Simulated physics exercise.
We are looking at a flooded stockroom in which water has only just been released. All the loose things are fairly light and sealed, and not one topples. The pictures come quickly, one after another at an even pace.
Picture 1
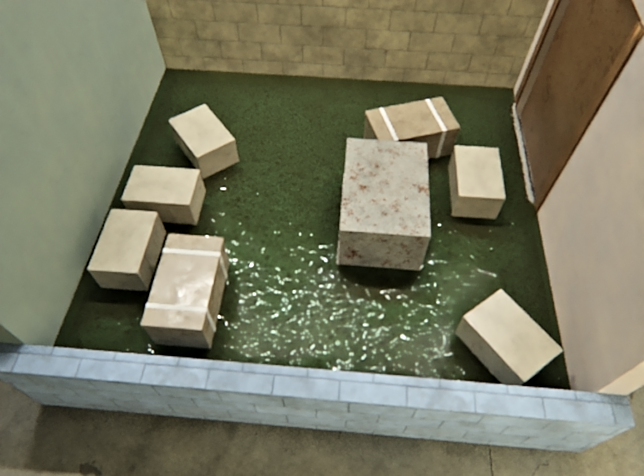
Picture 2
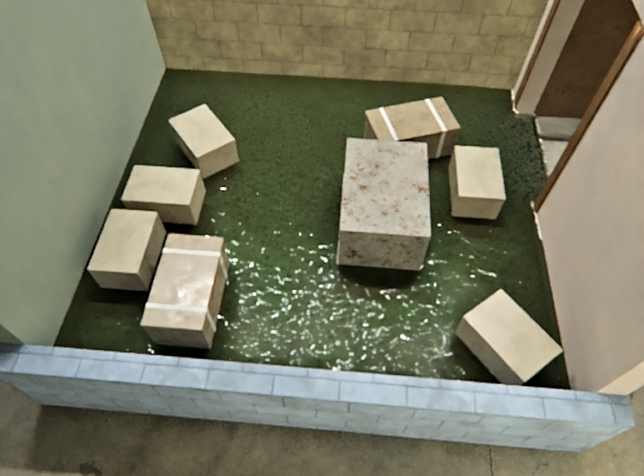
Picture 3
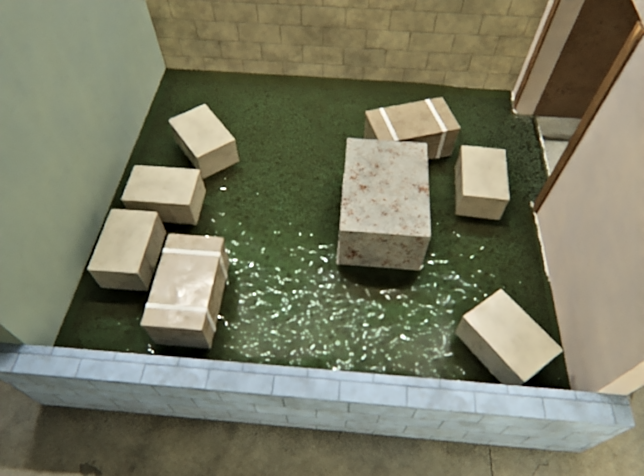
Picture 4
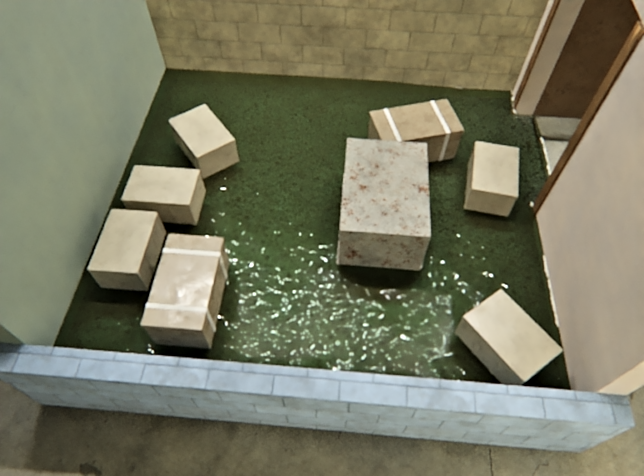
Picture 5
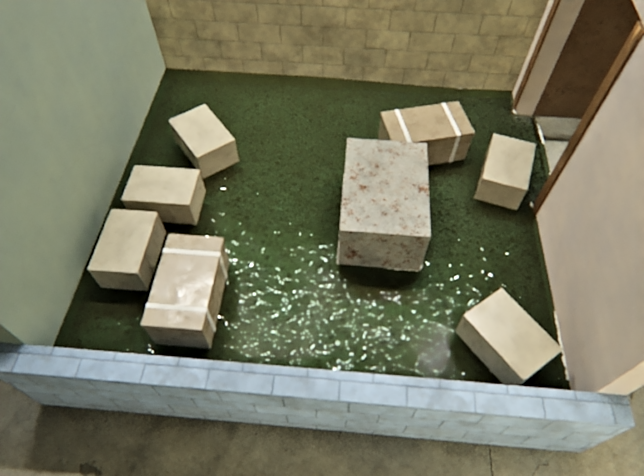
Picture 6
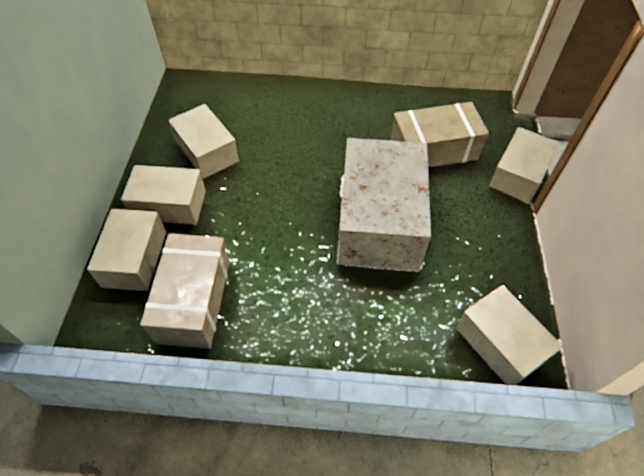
In a flooded stockroom, a door on the right opened, and a pale crate near it drifted right toward the doorway, turning as it went, while the strapped trunk behind slid slightly right too.
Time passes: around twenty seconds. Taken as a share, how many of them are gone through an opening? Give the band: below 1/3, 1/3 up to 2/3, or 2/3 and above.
Third to two thirds.
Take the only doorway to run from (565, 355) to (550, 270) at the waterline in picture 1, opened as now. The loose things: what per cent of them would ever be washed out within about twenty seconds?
Roughly 30 per cent.
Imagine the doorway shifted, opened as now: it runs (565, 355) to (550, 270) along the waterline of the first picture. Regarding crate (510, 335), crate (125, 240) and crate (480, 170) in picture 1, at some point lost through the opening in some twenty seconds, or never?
Item one gets away, item two doesn't escape, item three gets away.
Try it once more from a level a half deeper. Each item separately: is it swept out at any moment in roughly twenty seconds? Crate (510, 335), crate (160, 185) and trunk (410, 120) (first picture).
In turn: Swept away, remains, swept away.
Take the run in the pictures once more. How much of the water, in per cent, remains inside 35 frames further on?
48 %.
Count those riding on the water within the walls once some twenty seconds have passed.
Tally at that point: 4.
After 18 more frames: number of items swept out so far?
2.
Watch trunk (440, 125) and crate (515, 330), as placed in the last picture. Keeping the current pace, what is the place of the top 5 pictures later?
Near (540, 118) and (527, 301).
A moment on, 1 of 7 are out; 6 afloat.
Next, 2 of 7 are out; 5 afloat.
Later, 3 of 7 are out; 4 afloat.
In the end, 3 of 7 are out; 4 afloat.
